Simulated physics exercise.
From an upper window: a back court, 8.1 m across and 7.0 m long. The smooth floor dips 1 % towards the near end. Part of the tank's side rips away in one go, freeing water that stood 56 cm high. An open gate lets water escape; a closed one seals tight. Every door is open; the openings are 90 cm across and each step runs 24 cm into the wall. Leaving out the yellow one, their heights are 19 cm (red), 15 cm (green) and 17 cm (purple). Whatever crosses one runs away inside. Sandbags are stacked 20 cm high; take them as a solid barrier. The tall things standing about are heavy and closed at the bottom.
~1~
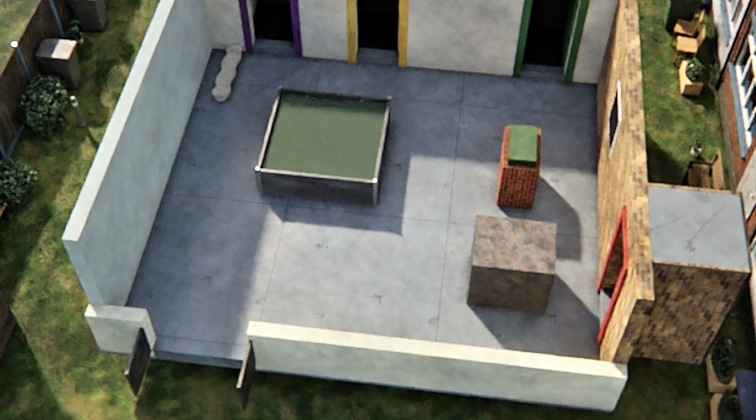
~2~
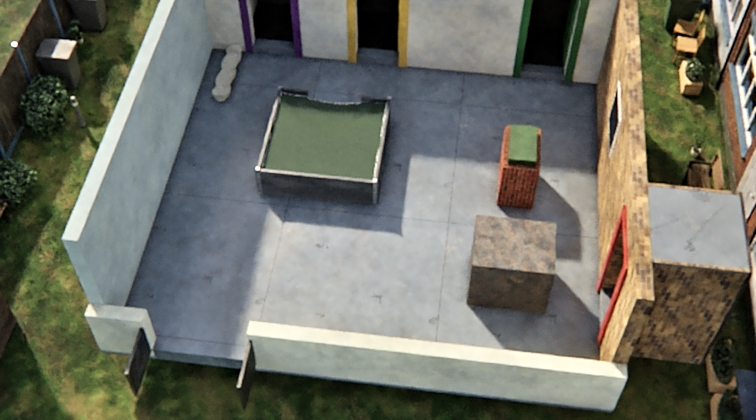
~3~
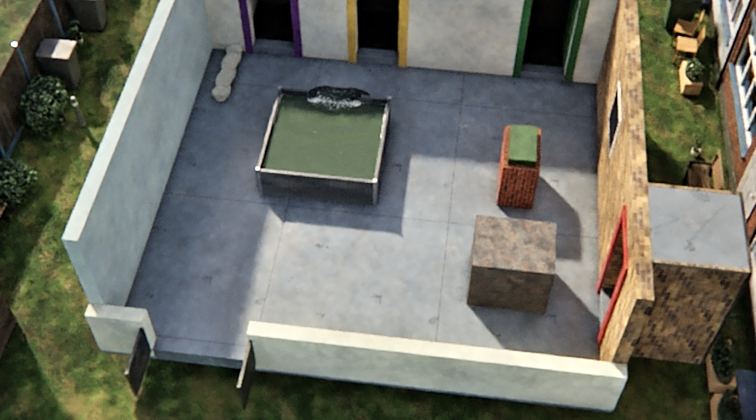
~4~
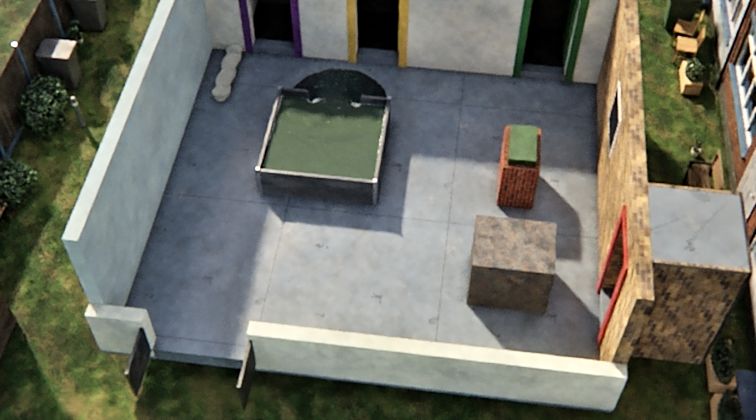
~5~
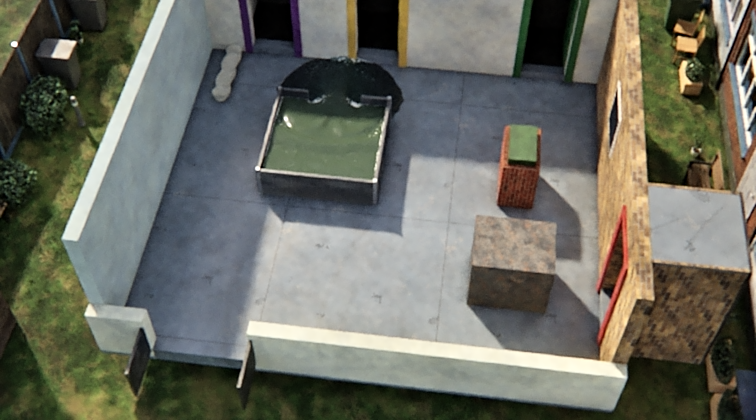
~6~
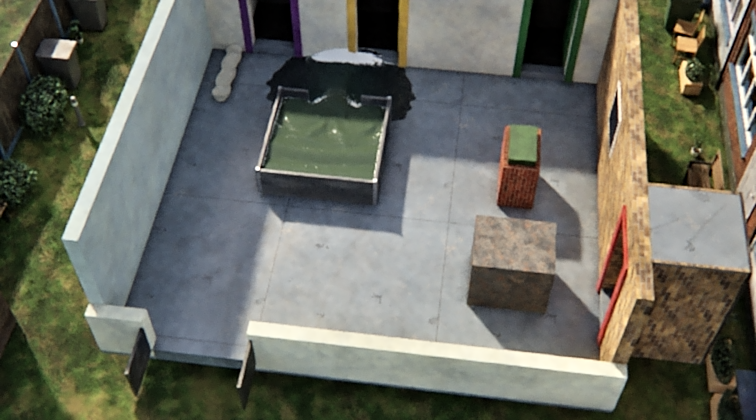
A large tank of green water stood still in a walled court until its far side gave way, and dark water poured out, spreading across the grey floor to the yellow door.
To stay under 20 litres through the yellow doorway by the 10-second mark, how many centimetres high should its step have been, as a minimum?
It would have to be roughly 25 cm high.
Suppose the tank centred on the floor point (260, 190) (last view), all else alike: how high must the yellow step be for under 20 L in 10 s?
Then roughly 9.5 cm.
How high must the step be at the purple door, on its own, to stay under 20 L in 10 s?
Roughly 14.0 cm at purple.
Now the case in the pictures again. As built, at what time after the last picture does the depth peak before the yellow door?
Around 1.4 s.
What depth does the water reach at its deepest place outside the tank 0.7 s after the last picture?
Up to some 35 cm.
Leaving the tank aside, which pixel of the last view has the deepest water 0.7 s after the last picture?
At about (338, 65).
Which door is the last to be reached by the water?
It is the red one.
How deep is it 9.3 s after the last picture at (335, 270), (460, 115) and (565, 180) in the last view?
Roughly 1, 2 and 5 cm, in turn.
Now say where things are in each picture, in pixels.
In the first frame, the tank at (326, 136) is whole and still, 56 cm deep; the yellow door at (378, 27) is dry.
In the second frame, the front is at a hidden place, 0.3 m from the gap on the far side; 0.3 m2 of floor is wet, 56 cm left at the back.
In the third frame, the gap is on the far side, the front 0.8 m out at (350, 91); the back of the tank holds 56 cm.
In the fourth frame, the front is at (330, 72), 1.2 m from the gap on the far side; 1.7 m2 of floor is wet, 56 cm left at the back.
In the fifth frame, water pours out on the far side and has run 1.6 m, to (324, 59); about 6 cm deep outside, 56 cm at the back.
In the sixth frame, water pours out on the far side and has run 1.7 m, to (373, 53); about 6 cm deep outside, 55 cm at the back; water is at the yellow door at (378, 27).
Then, 0.7 s after the last picture water covers 10 % of the floor, deepest (35 cm) near (338, 65); 30 cm at the yellow door, 17 litres in over its 18 cm step.
Then, 2.3 s after the last picture water covers 30 % of the floor, deepest (27 cm) near (245, 56); 22 cm at the yellow door, 75 litres in over its 18 cm step.
Then, 9.3 s after the last picture water covers 75 % of the floor, deepest (11 cm) near (590, 387); 7 cm at the yellow door, 83 litres in over its 18 cm step.
At the yellow door as built, the water peaked near 30 cm, 1.3 s after the last picture.
With a step of 20.5 cm, 56 litres would have come in within the 10 s; with 27.5 cm, 11 litres. So under 20 litres takes about 25 cm.
